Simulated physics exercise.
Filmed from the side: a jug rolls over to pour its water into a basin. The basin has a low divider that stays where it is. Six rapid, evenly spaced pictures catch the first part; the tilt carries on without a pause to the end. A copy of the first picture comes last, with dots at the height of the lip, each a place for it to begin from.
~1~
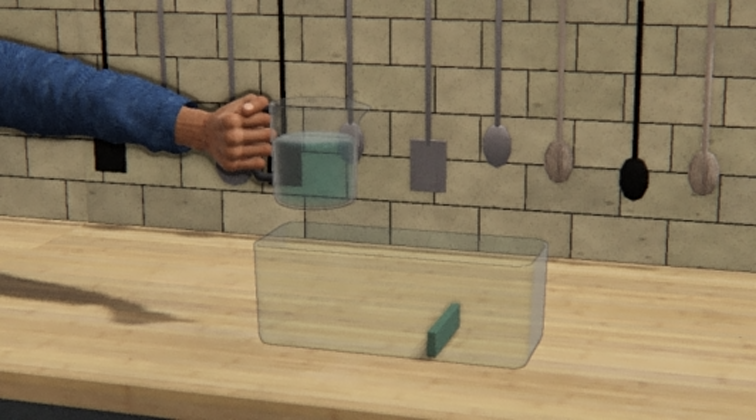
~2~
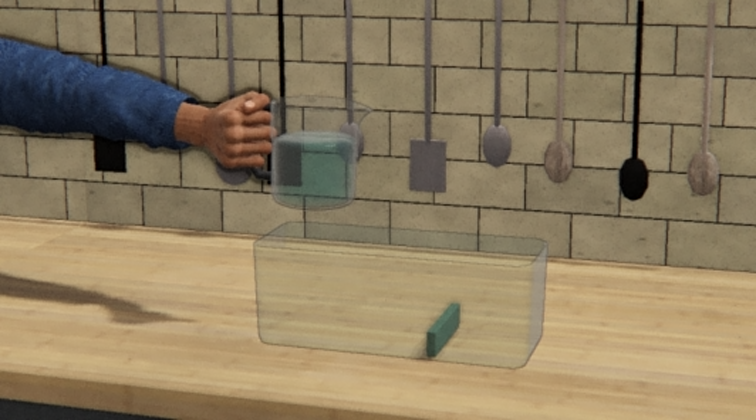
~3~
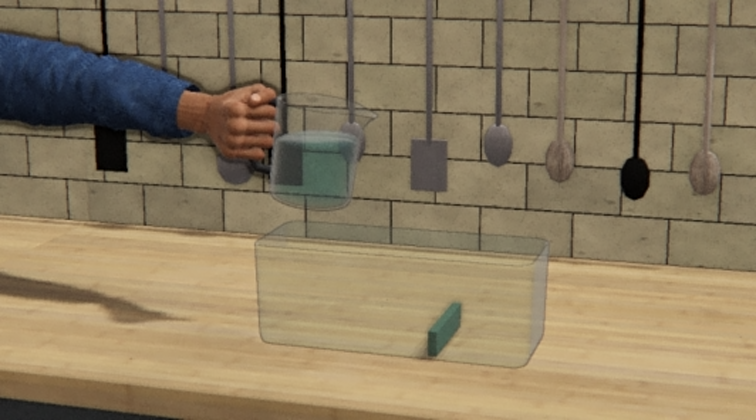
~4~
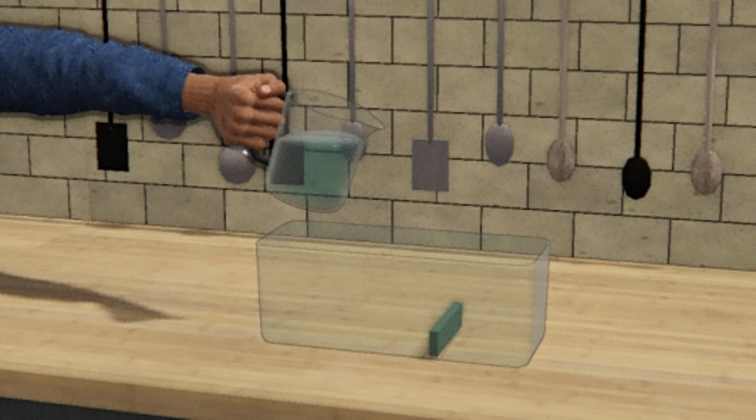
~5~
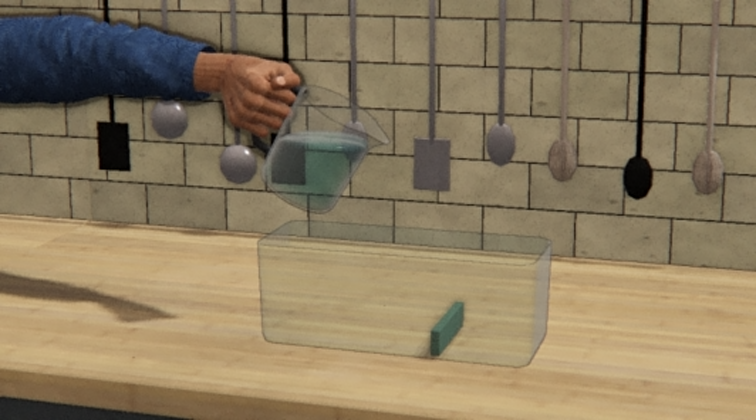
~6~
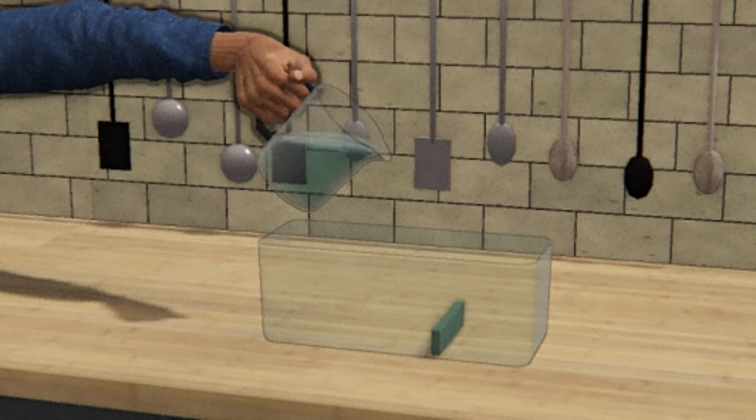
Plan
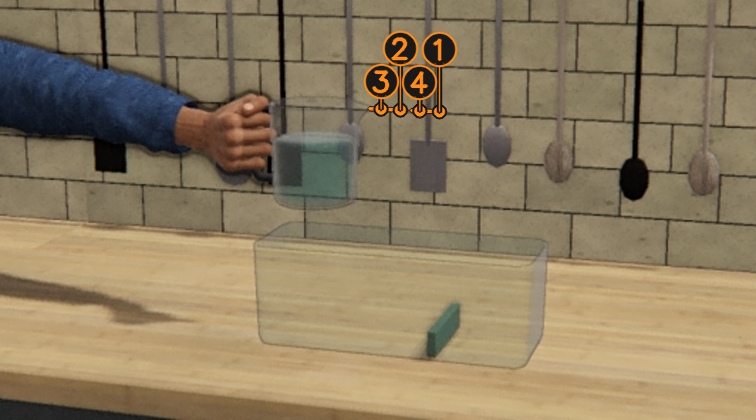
On a wooden kitchen counter, a hand gradually tilts a clear jug rightward above a basin.
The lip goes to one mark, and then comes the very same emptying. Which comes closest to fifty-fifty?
The answer is dot 2.
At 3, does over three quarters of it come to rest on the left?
Yes, it does.
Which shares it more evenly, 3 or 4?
Dot 4.
On the marked copy, 1 at (439, 111); 2 at (400, 110); 3 at (381, 109); 4 at (419, 110).
For dot 1, about 24 % ends left of the wall and 74 % right of it.
For dot 2, about 54 % ends left of the wall and 46 % right of it.
For dot 3, about 87 % ends left of the wall and 10 % right of it; 3 % is lost outside.
For dot 4, about 25 % ends left of the wall and 74 % right of it.
